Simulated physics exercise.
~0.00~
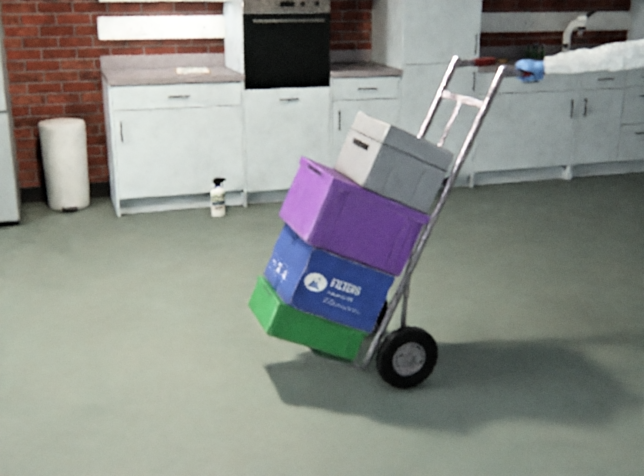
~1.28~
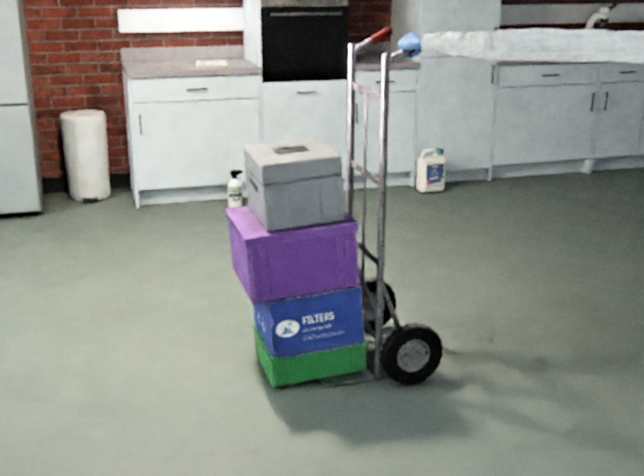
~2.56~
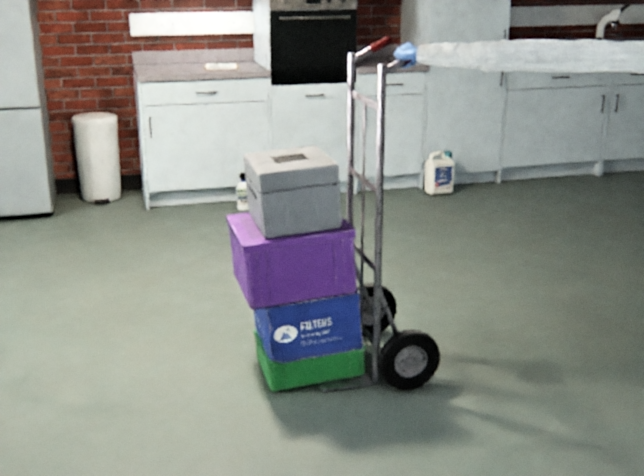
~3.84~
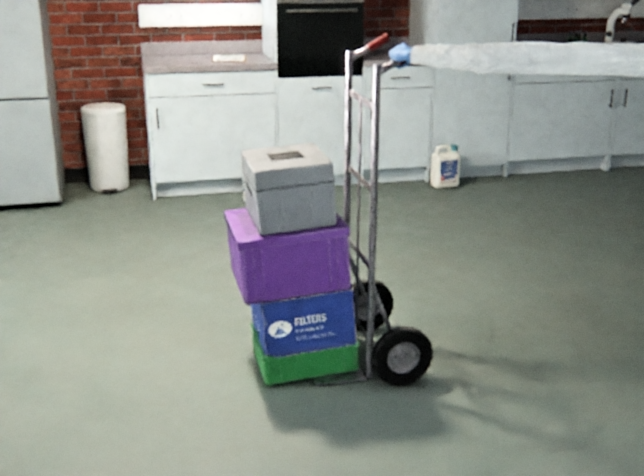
In a kitchen with white cabinets, a brick wall and a grey-green floor, a hand truck leans back on its wheels, carrying a stack of four items. A green tote sits at the bottom, then a blue box, a purple tote and a grey toolbox on top. A gloved hand at the handle brings the truck upright, and its base comes down to the floor. The stack swings left and turns with it, the upper pieces sitting slightly askew. Nothing falls, and the truck stays standing with all four still piled up, the hand remaining at the handle.
